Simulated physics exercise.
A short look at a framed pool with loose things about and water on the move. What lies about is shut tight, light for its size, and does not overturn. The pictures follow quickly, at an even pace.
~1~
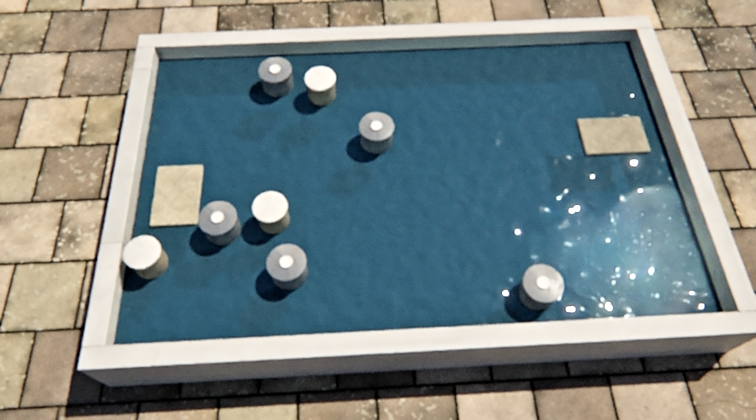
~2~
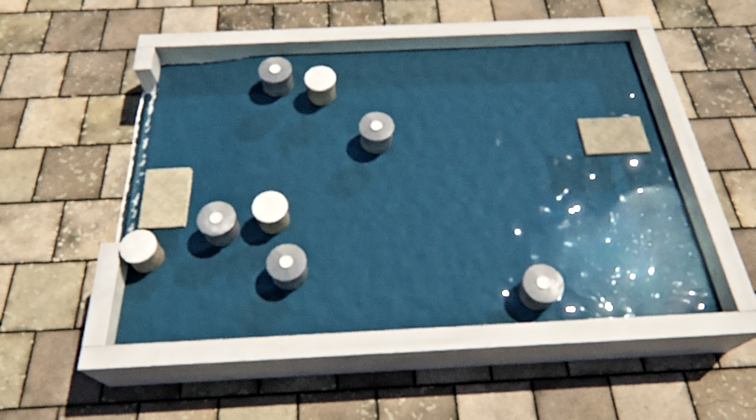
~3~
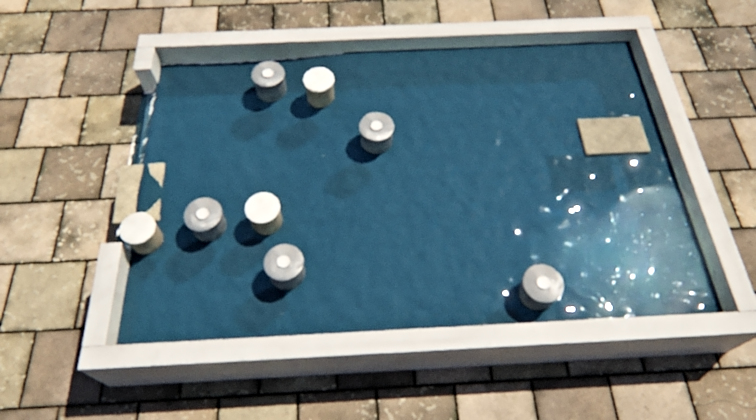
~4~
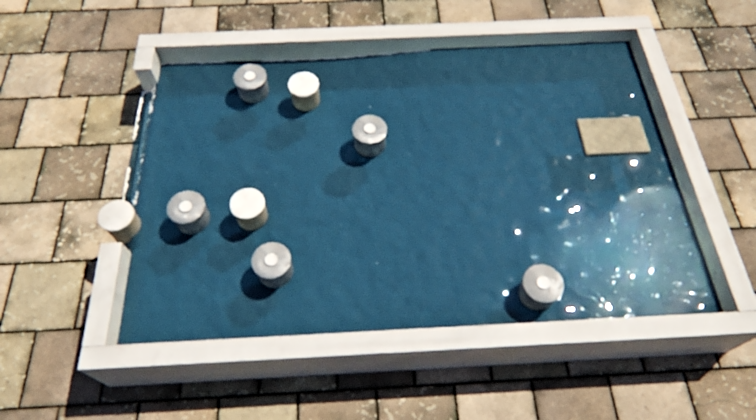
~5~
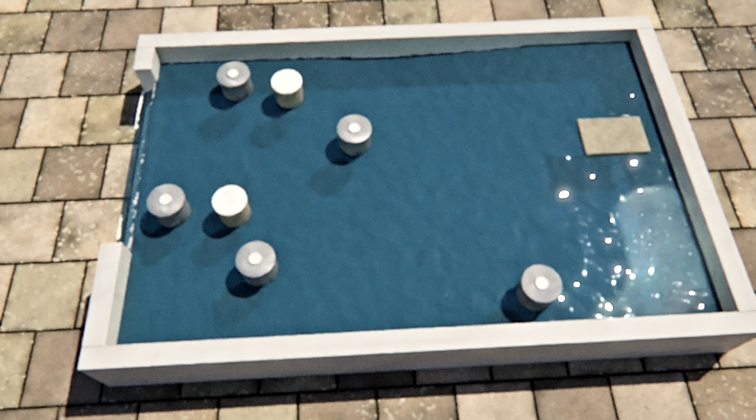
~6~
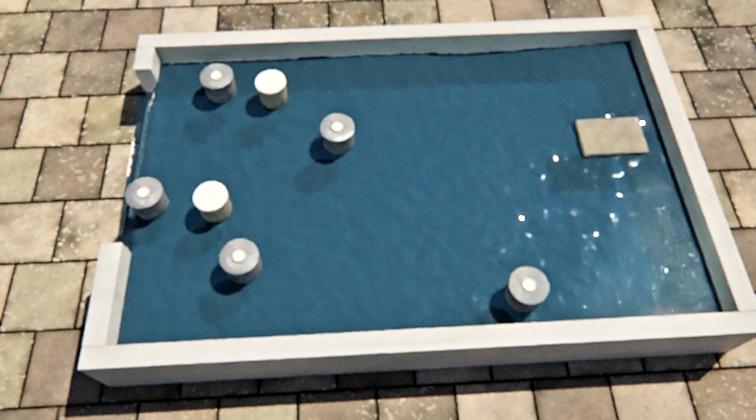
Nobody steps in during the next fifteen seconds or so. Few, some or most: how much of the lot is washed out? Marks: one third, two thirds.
Share: Two thirds or above.
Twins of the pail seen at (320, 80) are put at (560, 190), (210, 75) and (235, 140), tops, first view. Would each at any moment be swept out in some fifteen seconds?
One after the other: No, out, through.
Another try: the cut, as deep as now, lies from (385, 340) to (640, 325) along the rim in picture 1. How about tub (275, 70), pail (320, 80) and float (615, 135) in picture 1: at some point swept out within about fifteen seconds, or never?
One after the other: Still in, left behind, yes.
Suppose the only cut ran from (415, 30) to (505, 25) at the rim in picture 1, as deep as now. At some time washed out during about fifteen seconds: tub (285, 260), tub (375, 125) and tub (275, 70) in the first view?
In turn: Left behind, through, yes.
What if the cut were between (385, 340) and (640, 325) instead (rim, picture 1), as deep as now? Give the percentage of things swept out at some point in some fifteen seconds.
Some 50 per cent.
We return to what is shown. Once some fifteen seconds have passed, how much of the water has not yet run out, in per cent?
Close to 48 %.
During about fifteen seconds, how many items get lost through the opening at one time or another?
That makes 8.
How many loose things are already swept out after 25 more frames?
I count 8.
A moment on, 3 of 10 are out; 7 afloat.
Next, 7 of 10 are out; 3 afloat.
Later, 8 of 10 are out; 2 afloat.
In the end, 8 of 10 are out; 2 afloat.
